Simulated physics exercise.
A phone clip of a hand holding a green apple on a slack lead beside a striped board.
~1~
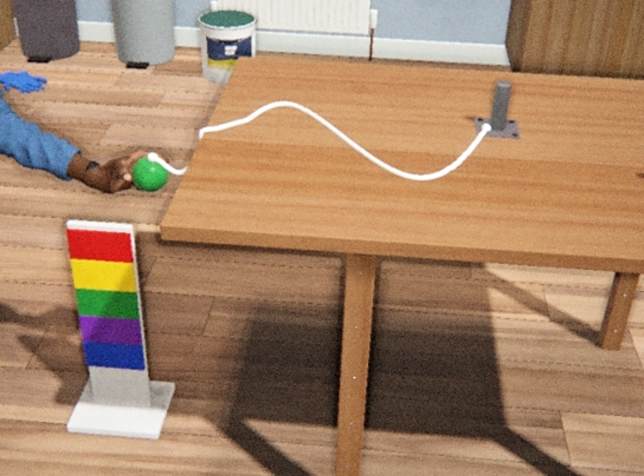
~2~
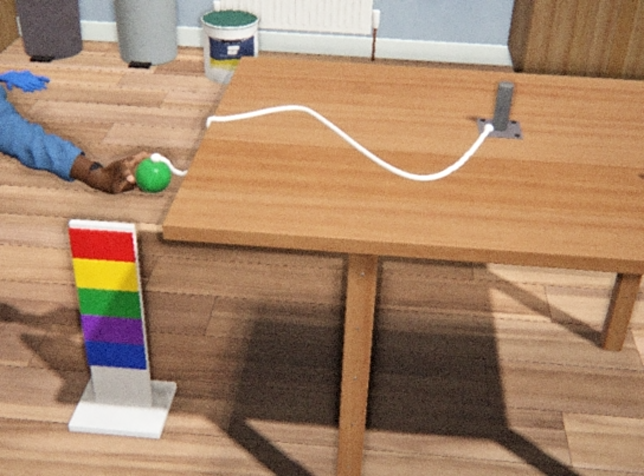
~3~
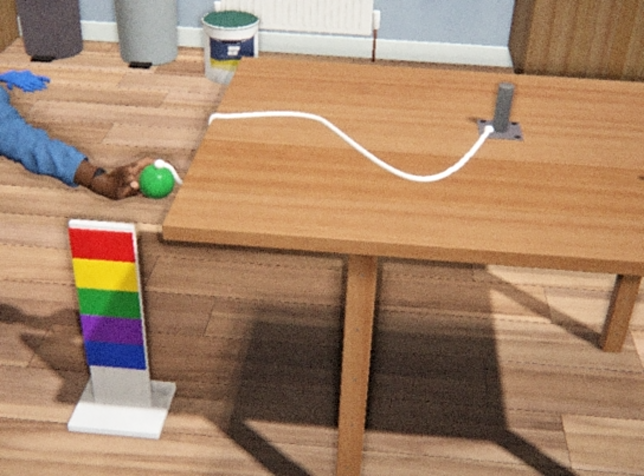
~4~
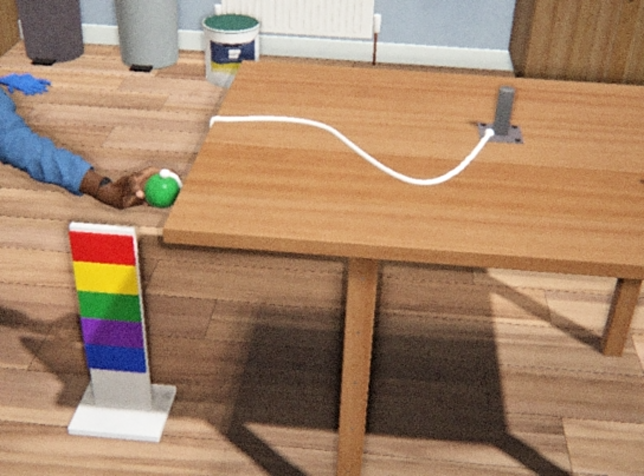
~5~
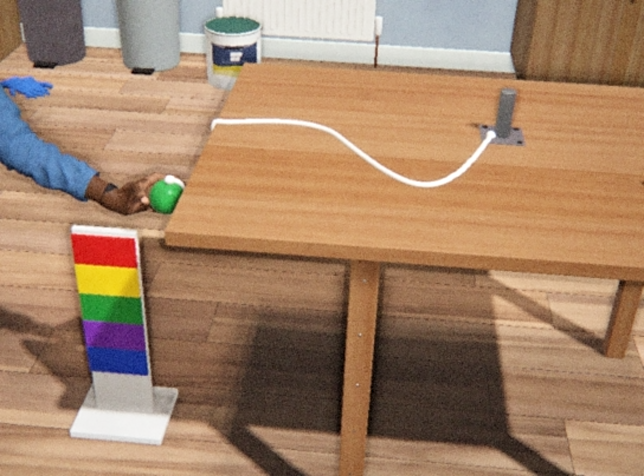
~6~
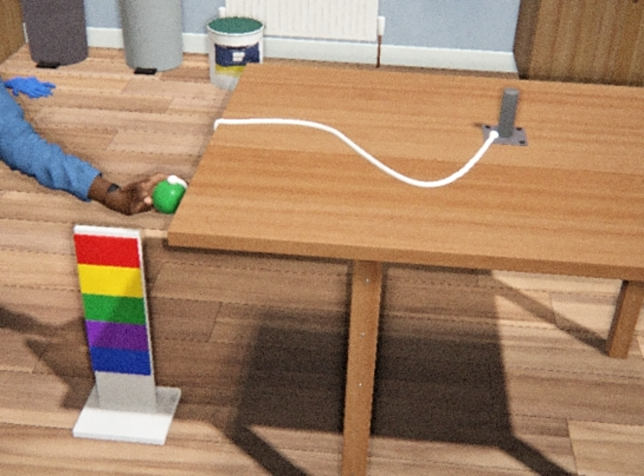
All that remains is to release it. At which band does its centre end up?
Its centre hangs level with the blue band.
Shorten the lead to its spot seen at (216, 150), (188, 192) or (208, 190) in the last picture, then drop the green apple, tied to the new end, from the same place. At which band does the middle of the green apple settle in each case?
Taking them in turn: Yellow; purple; green.
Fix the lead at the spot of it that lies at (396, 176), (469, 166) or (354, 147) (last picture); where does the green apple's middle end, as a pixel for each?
Try by try, around (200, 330), (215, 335) and (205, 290).
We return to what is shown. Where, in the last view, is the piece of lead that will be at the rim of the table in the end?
Near (329, 130).
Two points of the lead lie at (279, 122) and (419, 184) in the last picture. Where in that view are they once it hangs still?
They go to (211, 199) and to (348, 140).
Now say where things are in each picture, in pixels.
Green apple (150, 174); red (100, 247); yellow (103, 277); green (107, 304); purple (111, 331); blue (114, 357), in the first picture.
Green apple (153, 176); lead through (474, 148) (414, 178) (351, 142) (295, 108) (210, 128), in the second picture.
Green apple (157, 182), in the third picture.
Green apple (162, 191); lead through (475, 153) (414, 182) (352, 146) (281, 120) (211, 149), in the fourth picture.
Green apple (167, 197), in the fifth picture.
Green apple (170, 197); lead through (479, 155) (419, 184) (356, 148) (285, 122) (216, 152), in the sixth picture.
Early on, apple near (246, 355); level with purple.
Midway, apple near (202, 358); level with blue.
Finally, apple near (224, 369); level with blue. Its middle rests at the blue band.
